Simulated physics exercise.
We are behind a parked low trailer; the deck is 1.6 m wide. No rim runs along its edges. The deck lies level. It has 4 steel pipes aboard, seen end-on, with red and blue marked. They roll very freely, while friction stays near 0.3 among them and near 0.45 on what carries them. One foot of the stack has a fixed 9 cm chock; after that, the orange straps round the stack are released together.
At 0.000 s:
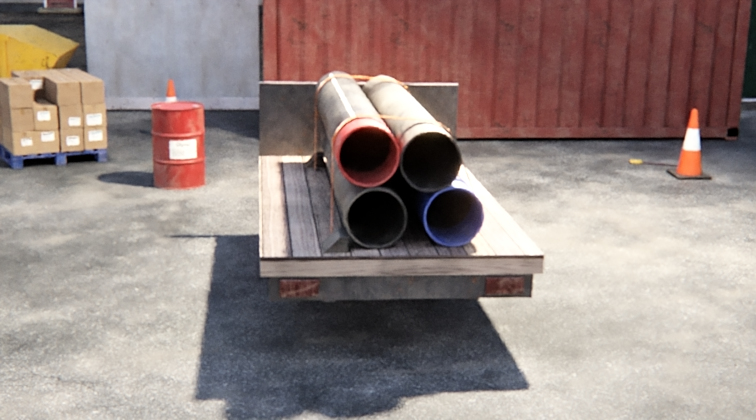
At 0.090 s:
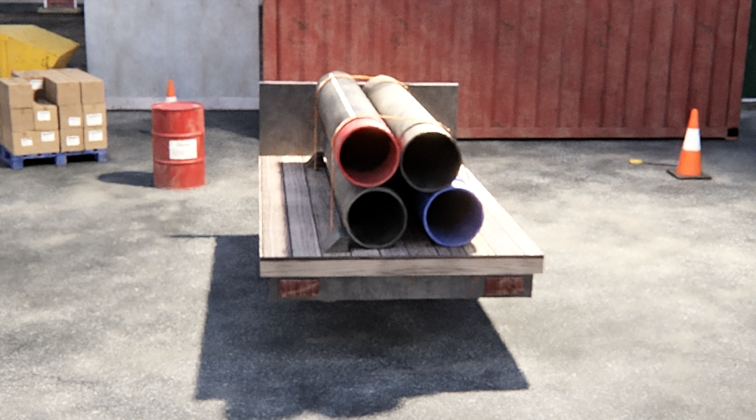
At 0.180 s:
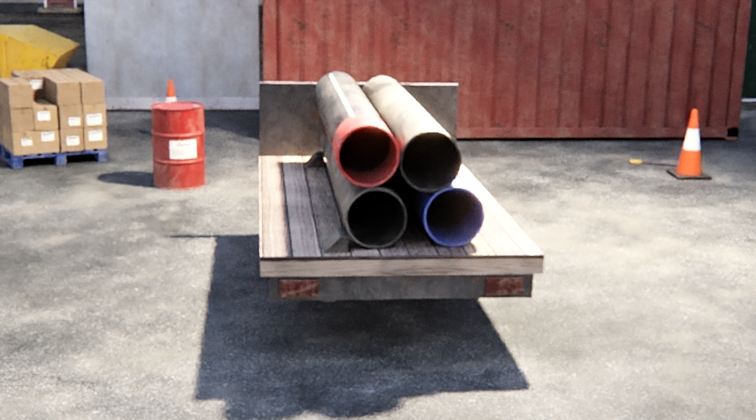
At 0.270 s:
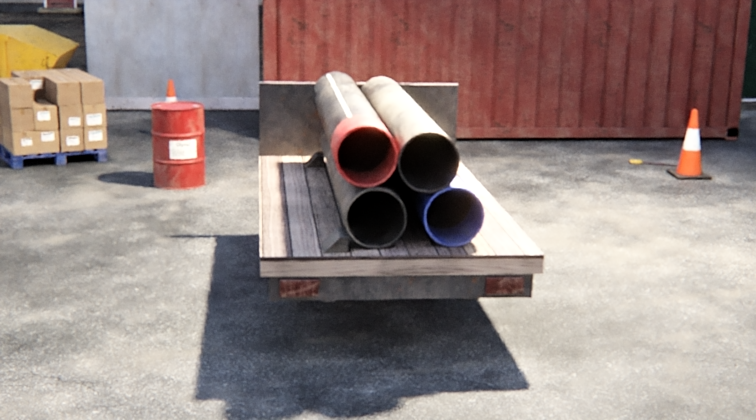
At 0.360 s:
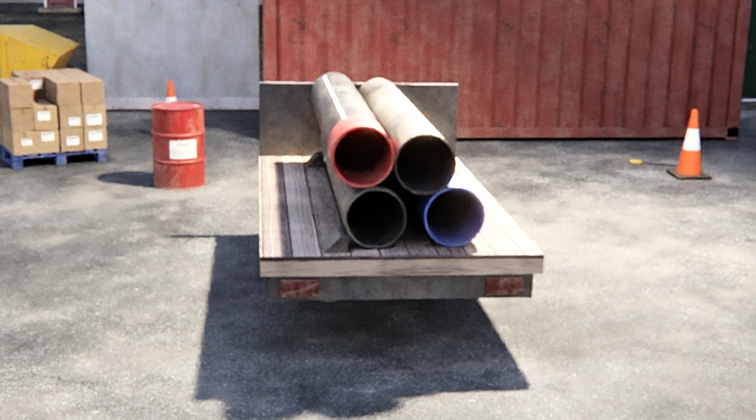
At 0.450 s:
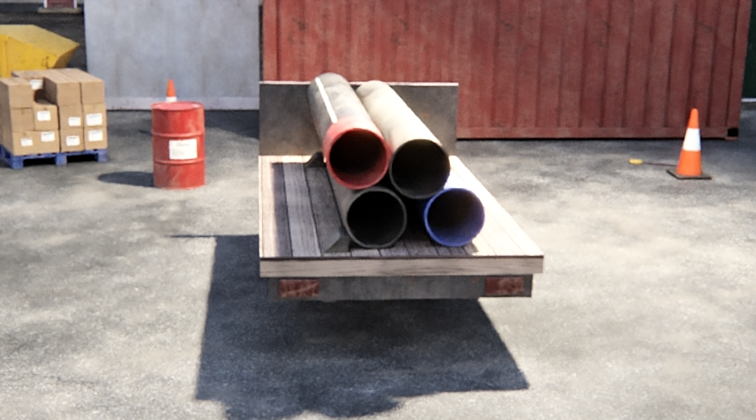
Four stacked pipes sit on a flat trailer as the straps vanish and the upper two shift slightly left.
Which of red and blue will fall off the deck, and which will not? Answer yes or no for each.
Red pipe: Yes; blue: Yes.
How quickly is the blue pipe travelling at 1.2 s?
Around 0.5 m/s.
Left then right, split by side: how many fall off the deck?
On the left it's 1, and on the right it's 1.
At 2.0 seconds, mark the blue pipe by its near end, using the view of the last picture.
Around pixel (558, 223).
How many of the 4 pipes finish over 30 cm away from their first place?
That would be 3 of them.
By 1.2 s, red is on the deck, 5 cm from the left edge, rolling left; blue is on the deck, 35 cm from the right edge, rolling right; 0 off so far.
By 2.0 s, red is down on the left; blue is dropping off the right side; 2 off so far.
Finally (5.3 s), red is on the ground to the left; blue is down on the right; 2 off so far.
